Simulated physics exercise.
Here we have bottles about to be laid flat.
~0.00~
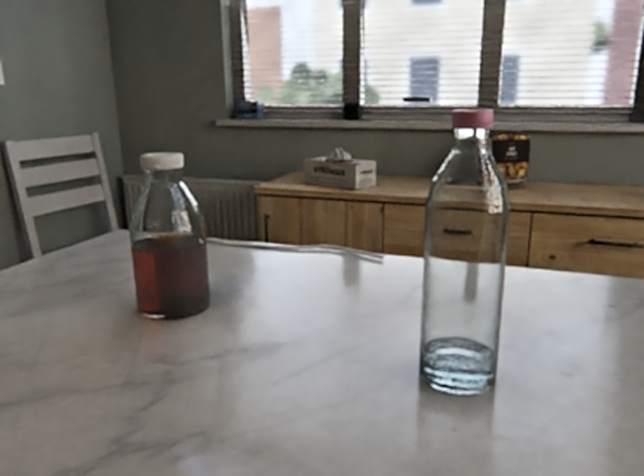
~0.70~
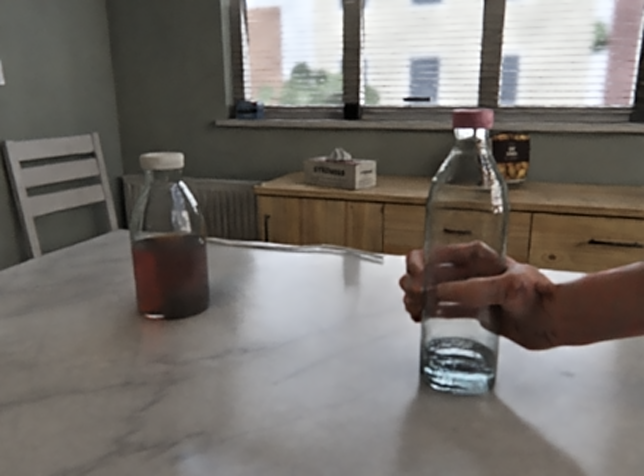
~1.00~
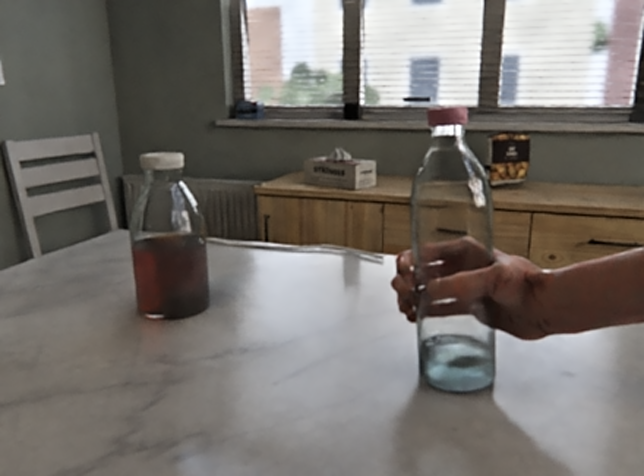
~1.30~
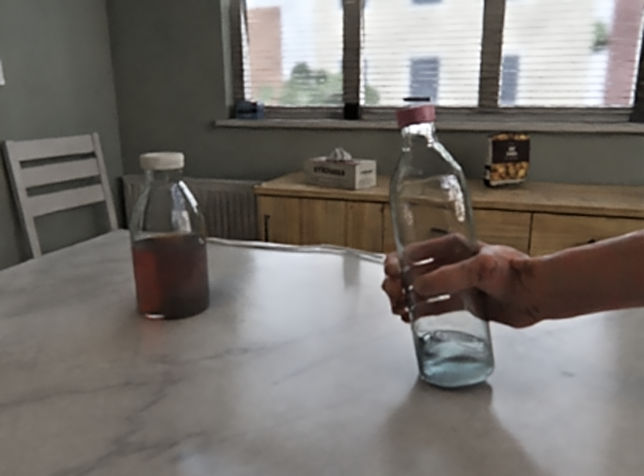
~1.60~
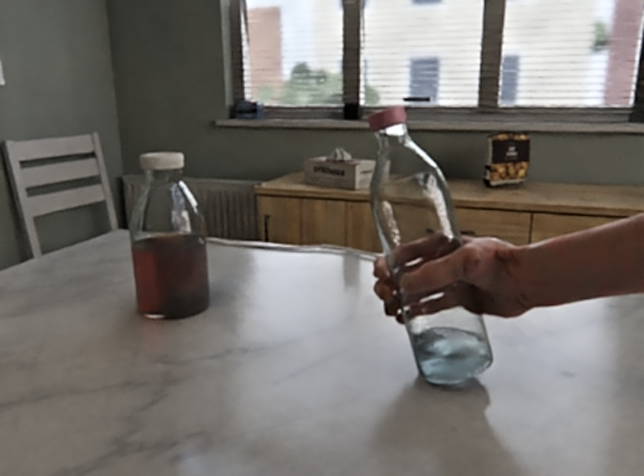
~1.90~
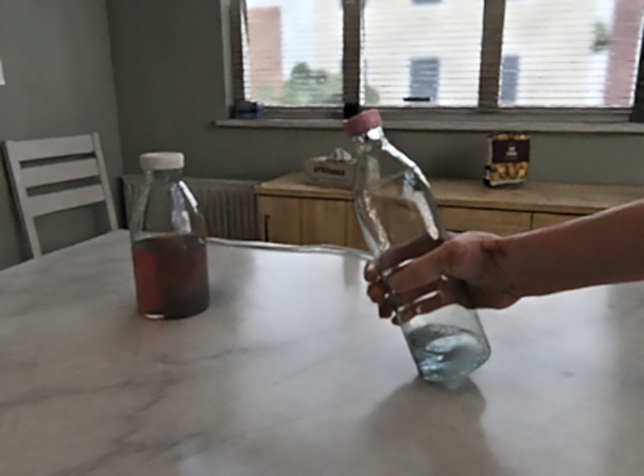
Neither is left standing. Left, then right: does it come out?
The left bottle stays dry; the right bottle stays dry.
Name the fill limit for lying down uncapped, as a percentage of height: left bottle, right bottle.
In turn 18 and 26 per cent.
Around 2.6 s, the right bottle is nearly down; right bottle, no leak.
Around 3.6 s, the right bottle lies flat; right bottle, no leak.
Around 6.5 s, both lie flat; right bottle, no leak; left bottle, no leak.
